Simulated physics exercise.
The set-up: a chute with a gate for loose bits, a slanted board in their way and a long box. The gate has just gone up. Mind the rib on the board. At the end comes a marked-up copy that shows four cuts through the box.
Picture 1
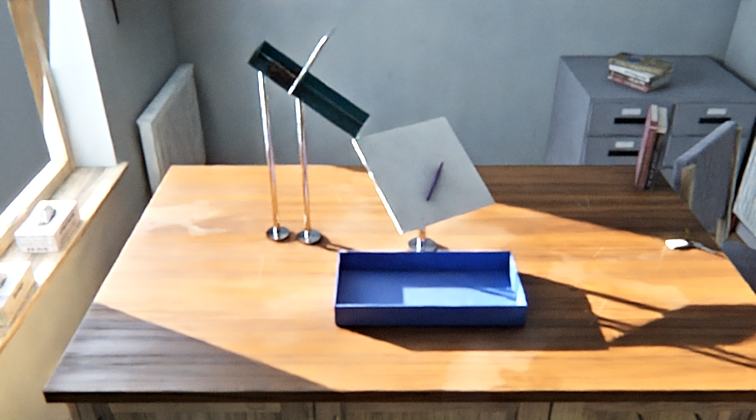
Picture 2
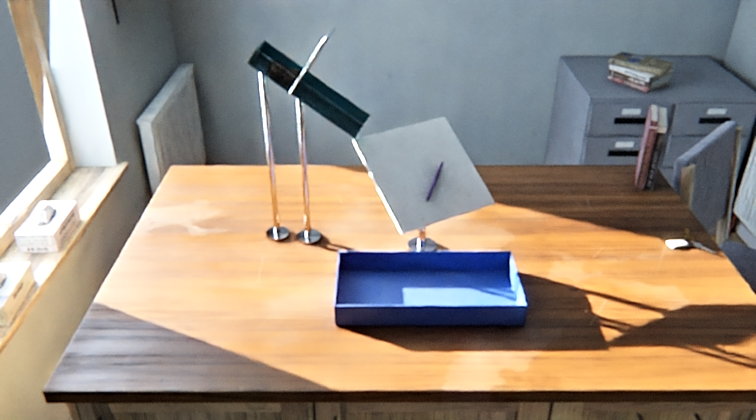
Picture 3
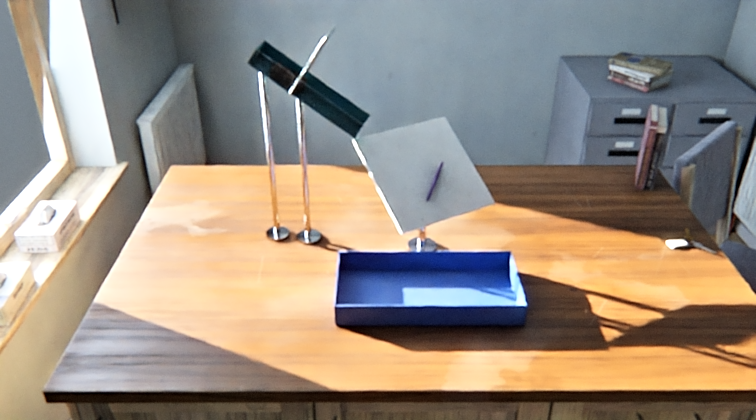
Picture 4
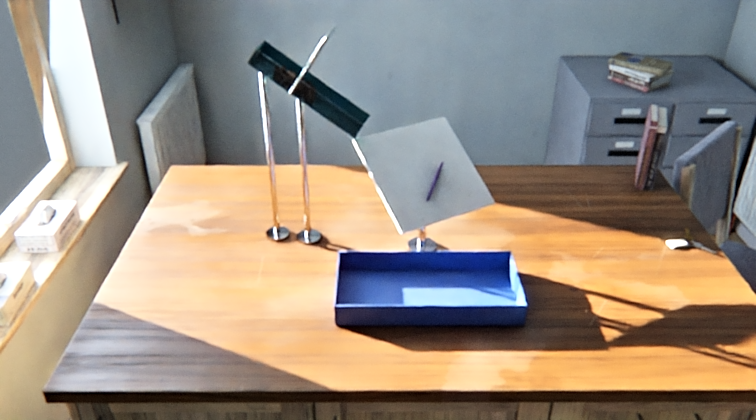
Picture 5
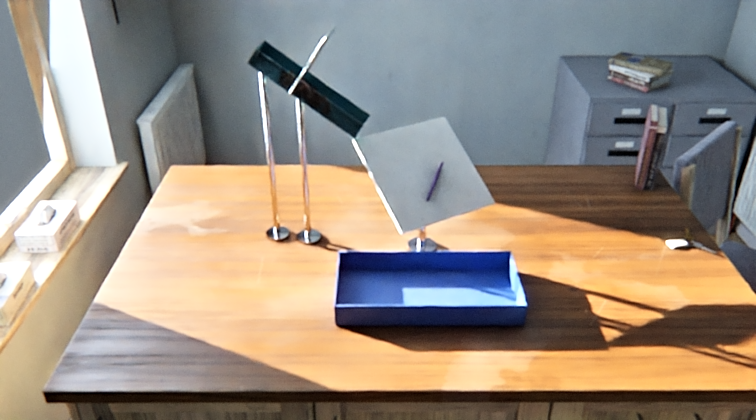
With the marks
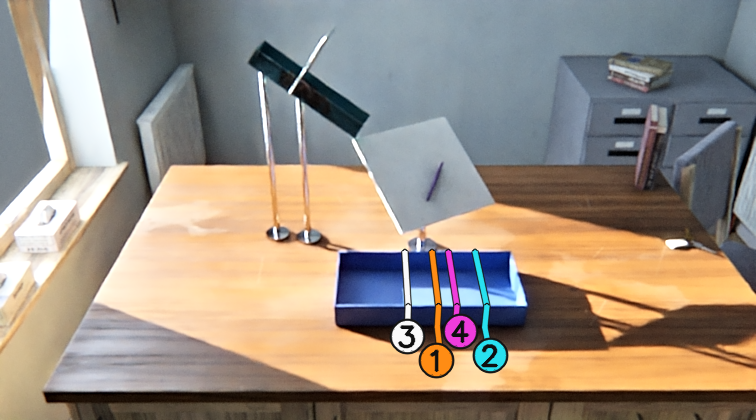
Wooden desk with small dark bits sliding slightly down a green chute to the right, the slanted board and blue box still.
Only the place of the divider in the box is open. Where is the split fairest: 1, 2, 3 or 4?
1.
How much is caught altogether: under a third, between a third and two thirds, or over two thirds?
Over two thirds.
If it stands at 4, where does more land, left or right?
The left side.
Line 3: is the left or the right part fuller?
The right side.
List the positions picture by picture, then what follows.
Load behind the gate at (286, 72), allspice berries; lip of the chute at (358, 133), sloping gently, in the first frame.
Middle of the board at (425, 171), tilted fairly steeply; middle of its low edge at (450, 218); of its high edge at (400, 128), in the second frame.
Front corners of the box at (334, 305) and (527, 305), empty; front of the load at (303, 87), in the third frame.
Middle of the load at (296, 82); its front at (312, 101), about a quarter of the way to the lip; rib from (443, 162) to (430, 196), in the fourth frame.
Middle of the load at (305, 88); its front at (328, 113), about half of the way to the lip, in the fifth frame.
On the marked copy, line 1 crosses the front rim at (438, 305); line 2 crosses the front rim at (486, 305); line 3 crosses the front rim at (408, 305); line 4 crosses the front rim at (456, 305).
For line 1, of what is caught, about half on the left of the divider, about half on the right.
For line 2, of what is caught, all on the left of the divider, none on the right.
For line 3, of what is caught, none on the left of the divider, all on the right.
For line 4, of what is caught, nearly all on the left of the divider, a stray few on the right.
